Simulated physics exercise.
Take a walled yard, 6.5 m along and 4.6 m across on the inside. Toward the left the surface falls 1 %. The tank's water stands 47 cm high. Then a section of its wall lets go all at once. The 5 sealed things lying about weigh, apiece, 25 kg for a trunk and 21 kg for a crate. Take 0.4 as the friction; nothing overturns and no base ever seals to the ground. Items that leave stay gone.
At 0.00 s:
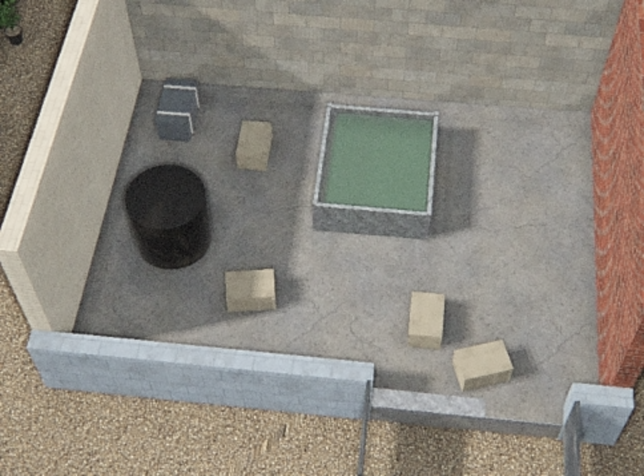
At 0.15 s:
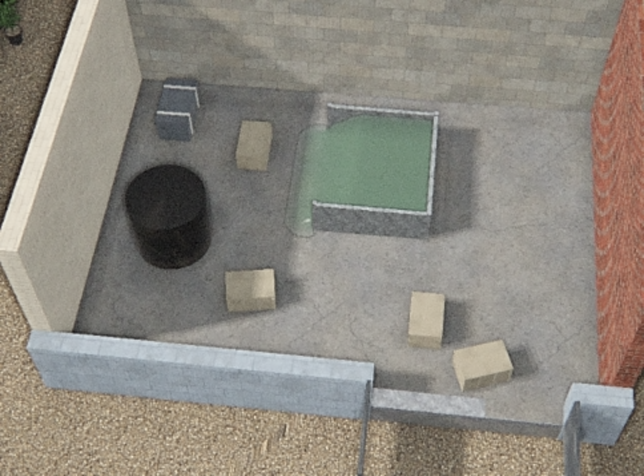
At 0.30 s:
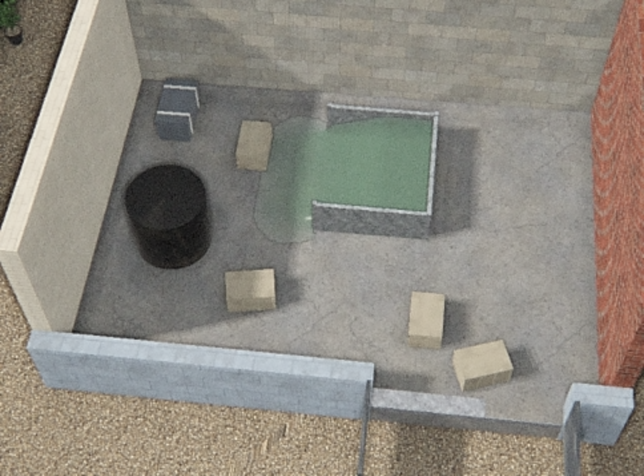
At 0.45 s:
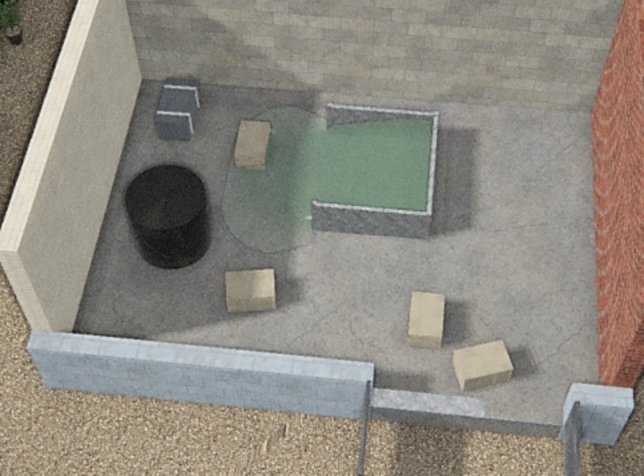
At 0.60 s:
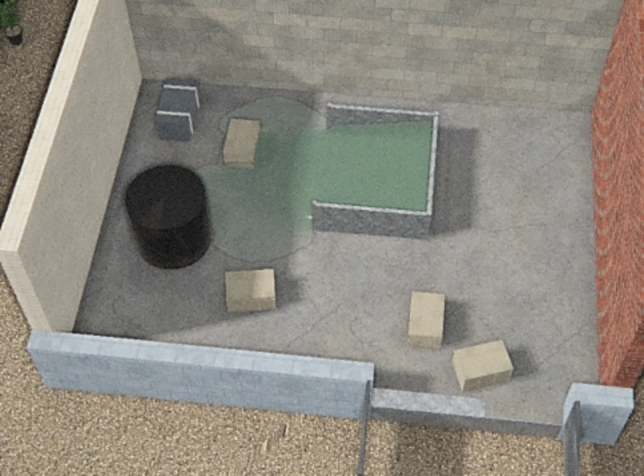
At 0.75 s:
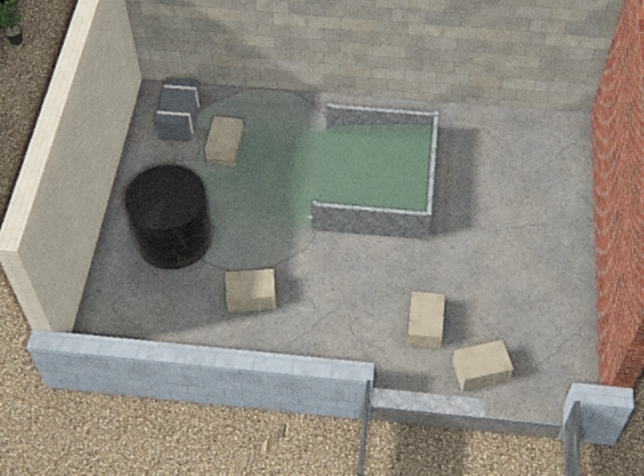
The footage shows a walled yard where the left side of a tank of green water disappears and the water spreads left across the ground, reaching a black cylinder and shifting a pale crate slightly left while the other objects stay still.
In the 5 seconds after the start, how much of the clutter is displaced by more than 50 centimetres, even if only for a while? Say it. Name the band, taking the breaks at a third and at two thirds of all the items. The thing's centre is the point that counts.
It is a third up to two thirds.
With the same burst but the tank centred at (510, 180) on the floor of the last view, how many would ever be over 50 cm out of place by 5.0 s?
The answer would then be 2.
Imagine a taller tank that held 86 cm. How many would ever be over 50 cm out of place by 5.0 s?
Under that setup the answer is 3.
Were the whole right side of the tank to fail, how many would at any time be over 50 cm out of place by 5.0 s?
0.
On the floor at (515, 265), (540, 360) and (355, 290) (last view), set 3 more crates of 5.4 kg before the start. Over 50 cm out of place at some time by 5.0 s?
Reading them off in order: Not beyond, not beyond, not beyond.
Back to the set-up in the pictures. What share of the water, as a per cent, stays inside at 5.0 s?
Roughly 100 percent.
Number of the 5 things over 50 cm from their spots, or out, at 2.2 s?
Count: 2.
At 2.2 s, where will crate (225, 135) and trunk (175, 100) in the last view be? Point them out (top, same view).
Around (146, 115) and (148, 74).
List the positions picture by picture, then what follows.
A crate at (254, 138) rests on the ground; a trunk at (177, 100) rests on the ground; 2.2 m2 under water; 0 of 5 have shifted, in the first frame.
A crate at (254, 138) rests on the ground; a trunk at (177, 100), on the bottom; 3.0 m2 under water; 0 of 5 have shifted, in the second frame.
A crate at (254, 138) rests on the ground; a trunk at (177, 100), on the bottom; water covers 3.9 m2; 0 of 5 have shifted, in the third frame.
A crate at (252, 138) rests on the ground; a trunk at (177, 100) rests on the ground; water covers 4.9 m2; 0 of 5 have shifted, in the fourth frame.
A crate at (242, 137), on the bottom, 17 cm from its start; a trunk at (177, 100) rests on the ground; 6.0 m2 under water; 1 of 5 have shifted, in the fifth frame.
A crate at (224, 134) rests on the ground, 42 cm from its start; a trunk at (177, 100), on the bottom; water covers 7.1 m2; 1 of 5 have shifted, in the sixth frame.
After 1.1 s 1 of 5 are over 50 cm from their spots; 0 afloat.
After 2.2 s 2 of 5 are over 50 cm from their spots; 2 afloat.
After 3.5 s 1 of 5 are over 50 cm from their spots; 2 afloat.
After 5.0 s 2 of 5 are over 50 cm from their spots, and 2 have been at some point; 2 afloat.
